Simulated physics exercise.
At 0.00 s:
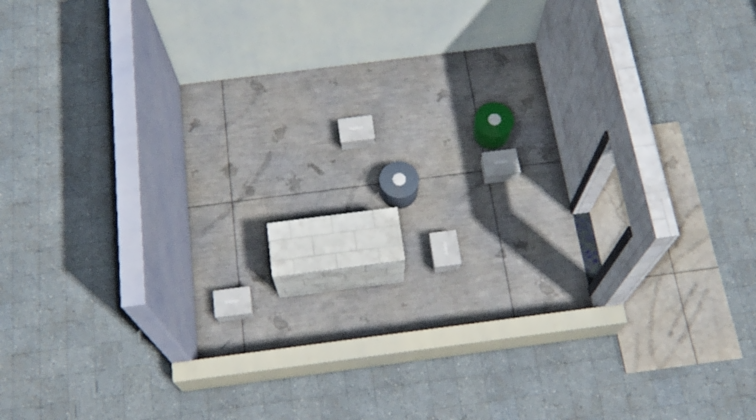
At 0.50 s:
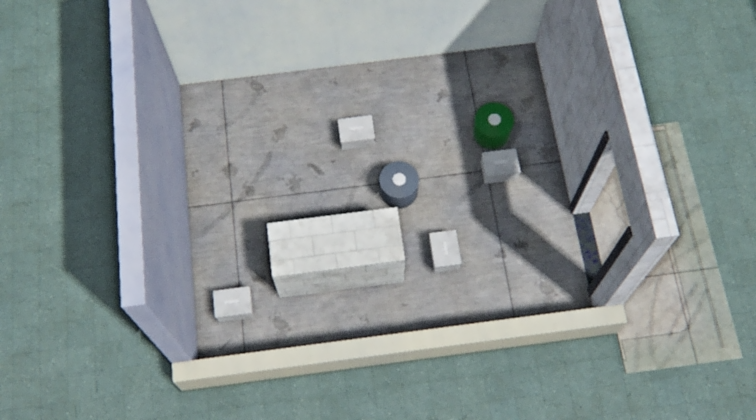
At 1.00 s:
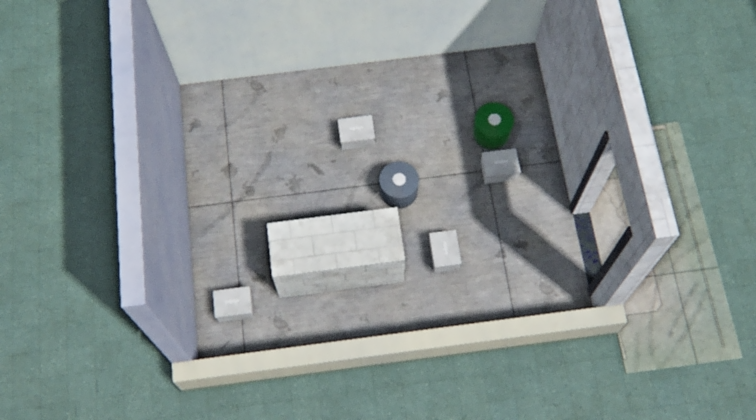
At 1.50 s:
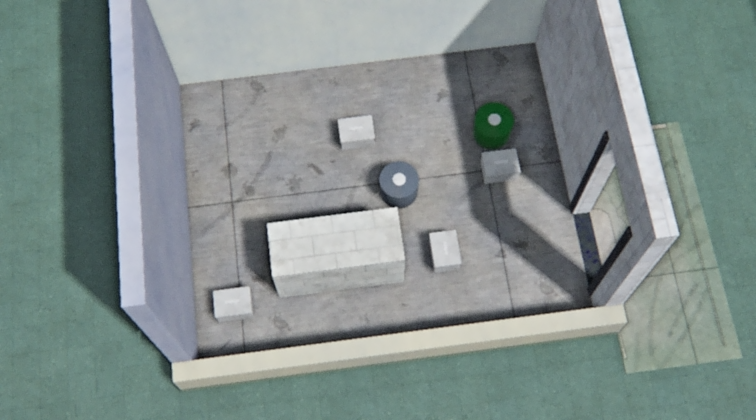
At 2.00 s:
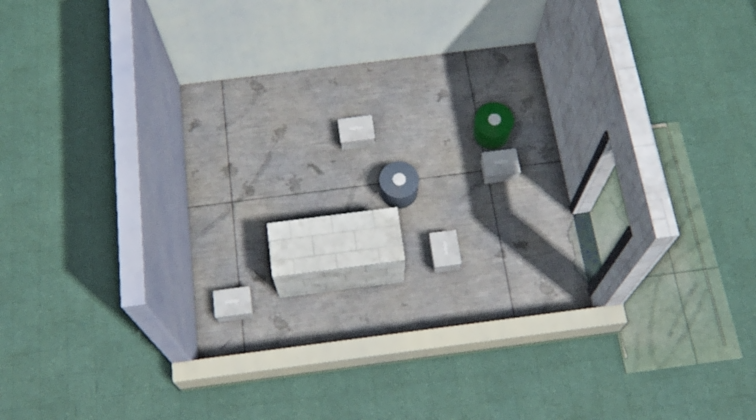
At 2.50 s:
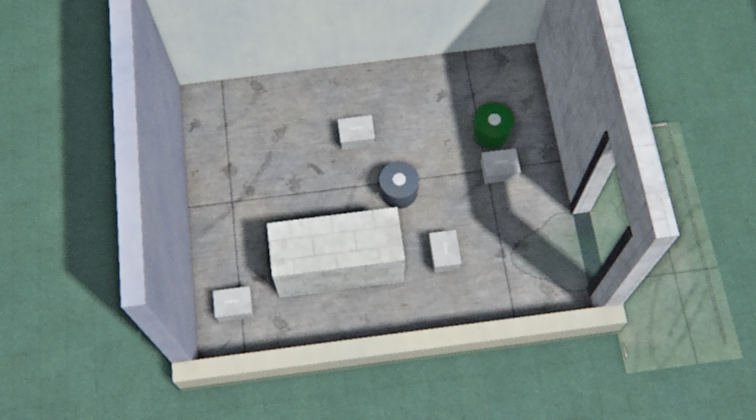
Murky green water spreads across the grey paving around a roofless ground-floor office, seen from high above by a still camera. Inside, a green tub stands near the back right corner, a blue-grey drum near the middle, a long whitish block in front, and four small pale boxes around them. The water deepens in colour, creeps over the paler slabs outside the right-hand doorway, and slips just inside, while every object stays put.
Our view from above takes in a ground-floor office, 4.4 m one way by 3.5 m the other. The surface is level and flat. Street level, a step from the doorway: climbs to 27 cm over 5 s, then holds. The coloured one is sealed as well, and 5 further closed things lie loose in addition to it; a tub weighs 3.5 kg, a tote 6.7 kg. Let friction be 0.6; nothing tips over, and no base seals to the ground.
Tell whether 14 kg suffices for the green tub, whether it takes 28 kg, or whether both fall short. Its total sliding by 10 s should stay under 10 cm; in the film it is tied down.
14 kg suffices.
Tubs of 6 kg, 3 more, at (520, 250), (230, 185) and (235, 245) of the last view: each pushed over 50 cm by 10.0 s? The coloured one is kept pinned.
Order as asked: Goes beyond / goes beyond / goes beyond.
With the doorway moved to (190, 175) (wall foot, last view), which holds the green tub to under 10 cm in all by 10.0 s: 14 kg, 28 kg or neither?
Moved there, the heavy choice alone works.
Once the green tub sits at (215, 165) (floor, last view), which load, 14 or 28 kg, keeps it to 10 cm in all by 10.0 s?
Here only the heavier suffices.
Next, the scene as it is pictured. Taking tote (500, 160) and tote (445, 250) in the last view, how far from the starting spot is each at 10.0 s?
In turn: 0 cm, 150 cm.
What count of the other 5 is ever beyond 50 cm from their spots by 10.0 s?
By my tally, 4.
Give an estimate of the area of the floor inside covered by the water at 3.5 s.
Flooded: Near 2.5 m2.
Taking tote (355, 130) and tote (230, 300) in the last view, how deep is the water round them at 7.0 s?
Depths: Near 3 cm, then near 7 cm.
After 3.5 s the green tub would be 0 cm from its start with 14 kg and 0 cm from its start with 28 kg; 0 cm of water round it then.
After 4.5 s the green tub would be 0 cm from its start with 14 kg and 0 cm from its start with 28 kg; 0 cm of water round it then.
After 7.0 s the green tub would be 0 cm from its start with 14 kg and 0 cm from its start with 28 kg; 1 cm of water round it then.
After 10.0 s the green tub would be 0 cm from its start with 14 kg and 0 cm from its start with 28 kg; 2 cm of water round it then.
